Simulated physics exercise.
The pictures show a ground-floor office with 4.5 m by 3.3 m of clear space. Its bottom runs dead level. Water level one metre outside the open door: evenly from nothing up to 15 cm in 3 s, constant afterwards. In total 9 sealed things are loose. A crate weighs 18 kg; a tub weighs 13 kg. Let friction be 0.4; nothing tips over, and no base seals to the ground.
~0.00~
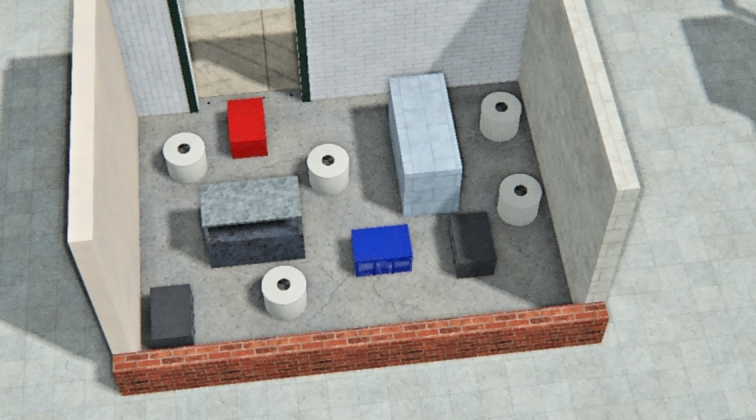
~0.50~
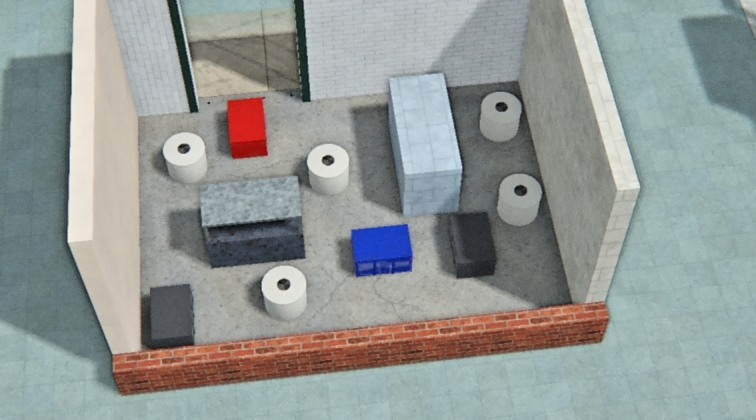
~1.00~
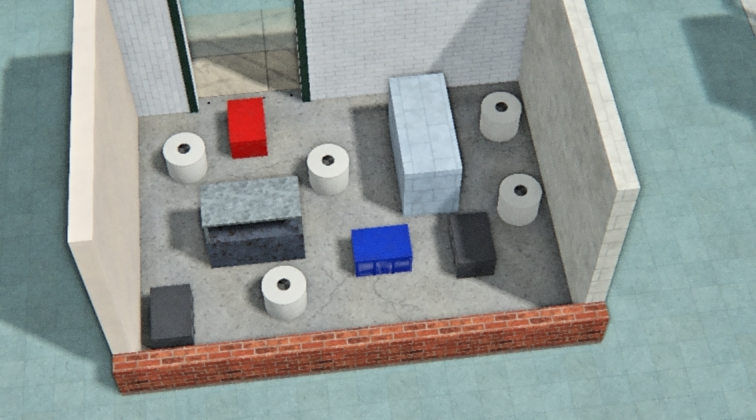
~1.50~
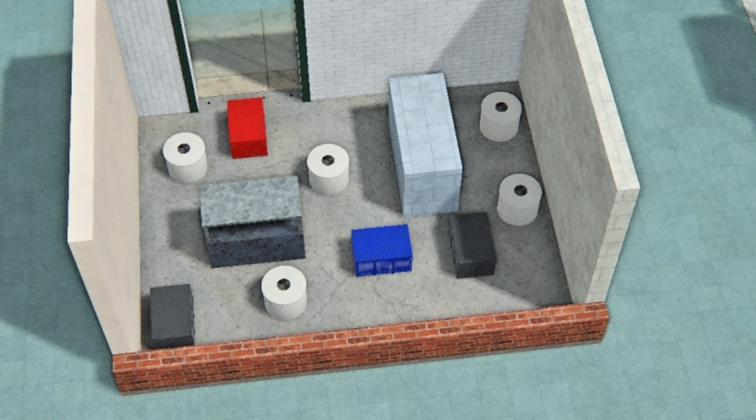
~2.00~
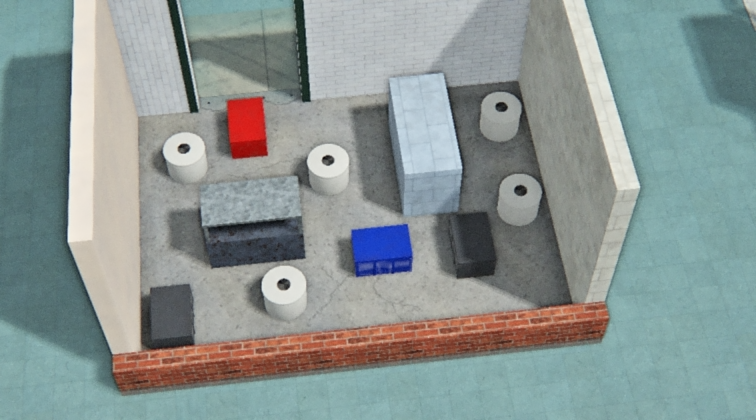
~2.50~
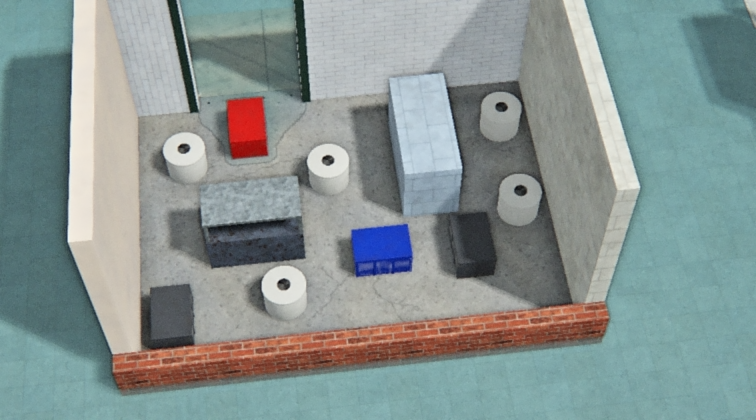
Water spread across the paving outside the walled room, then crept through the open doorway and just onto the floor near the red crate, while the crates, white cylinders and other blocks stayed still.
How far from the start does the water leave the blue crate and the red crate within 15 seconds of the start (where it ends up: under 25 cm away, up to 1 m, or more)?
Well, the blue crate winds up a long way off, while the red crate winds up a long way off.
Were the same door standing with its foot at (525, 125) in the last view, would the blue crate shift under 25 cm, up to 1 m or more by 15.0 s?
Result for the blue crate - essentially stationary.
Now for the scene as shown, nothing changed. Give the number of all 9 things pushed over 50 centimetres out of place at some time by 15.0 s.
The count comes to 6.
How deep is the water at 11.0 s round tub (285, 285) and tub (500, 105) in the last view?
Roughly 9 and 3 cm.
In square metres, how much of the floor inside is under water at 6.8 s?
Somewhere about 8.5 m2, give or take.
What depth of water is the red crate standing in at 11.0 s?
Depth approx. 8 cm.
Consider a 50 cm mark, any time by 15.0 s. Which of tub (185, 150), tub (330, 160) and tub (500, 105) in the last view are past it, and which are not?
Within, beyond, within.
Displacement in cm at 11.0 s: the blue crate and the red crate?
Shifts by then: Around 60 and 200 cm.
After 3.5 s the blue crate is near (382, 243), 0.0 m from its start, aground; the red crate is near (246, 134), 0.2 m from its start, aground; 0 afloat.
After 6.8 s the blue crate is near (382, 243), 0.0 m from its start, aground; the red crate is near (286, 177), 0.9 m from its start, afloat; 1 afloat.
After 11.0 s the blue crate is near (414, 285), 0.6 m from its start, afloat; the red crate is near (338, 262), 2.2 m from its start, afloat; 4 afloat.
After 15.0 s the blue crate is near (537, 246), 1.6 m from its start, afloat; the red crate is near (408, 268), 2.6 m from its start, afloat; 9 afloat.
